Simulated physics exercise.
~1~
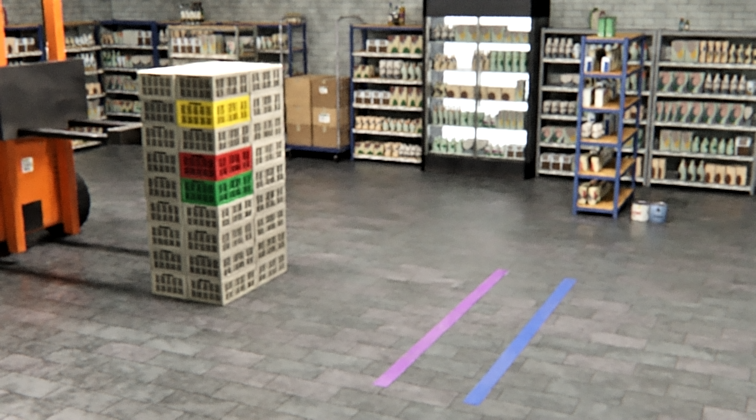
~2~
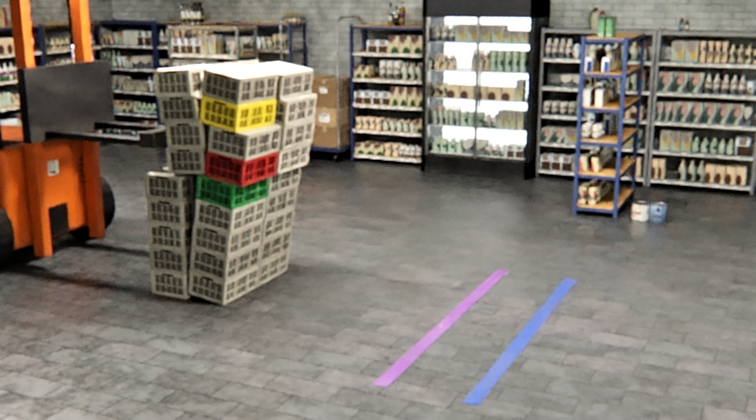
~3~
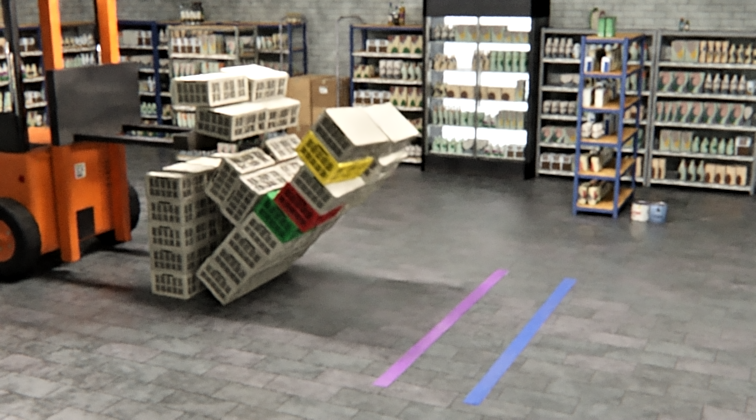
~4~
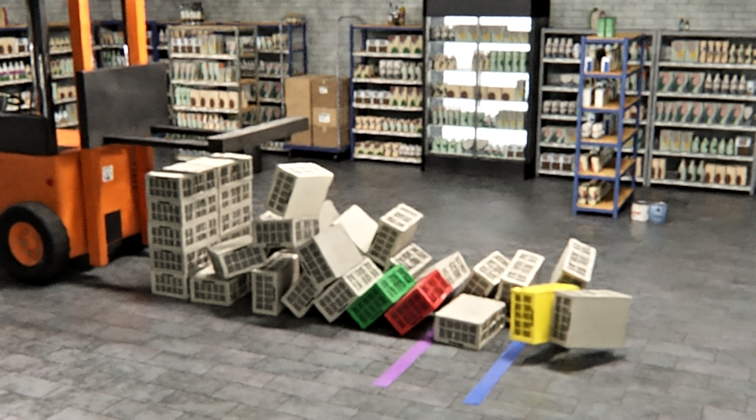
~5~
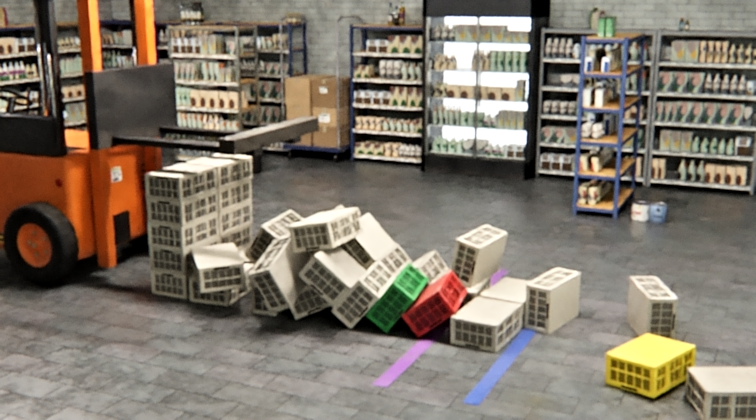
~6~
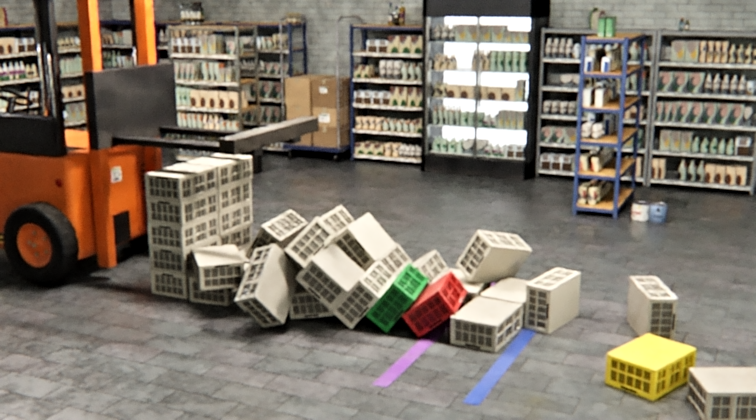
To begin with, a tall, neat stack of pale crates, with single yellow, red and green ones among them, stands on a warehouse floor beside an orange forklift. The forklift moves right, pushing a beam into the upper part of the stack, which bulges and splits. The front columns lean over to the right while a lower block at the left stays upright. The leaning crates topple and spill across the purple and blue lines, the yellow one tumbling farther right. The forklift stops, and the red crate rests short of the blue line beside the green one.
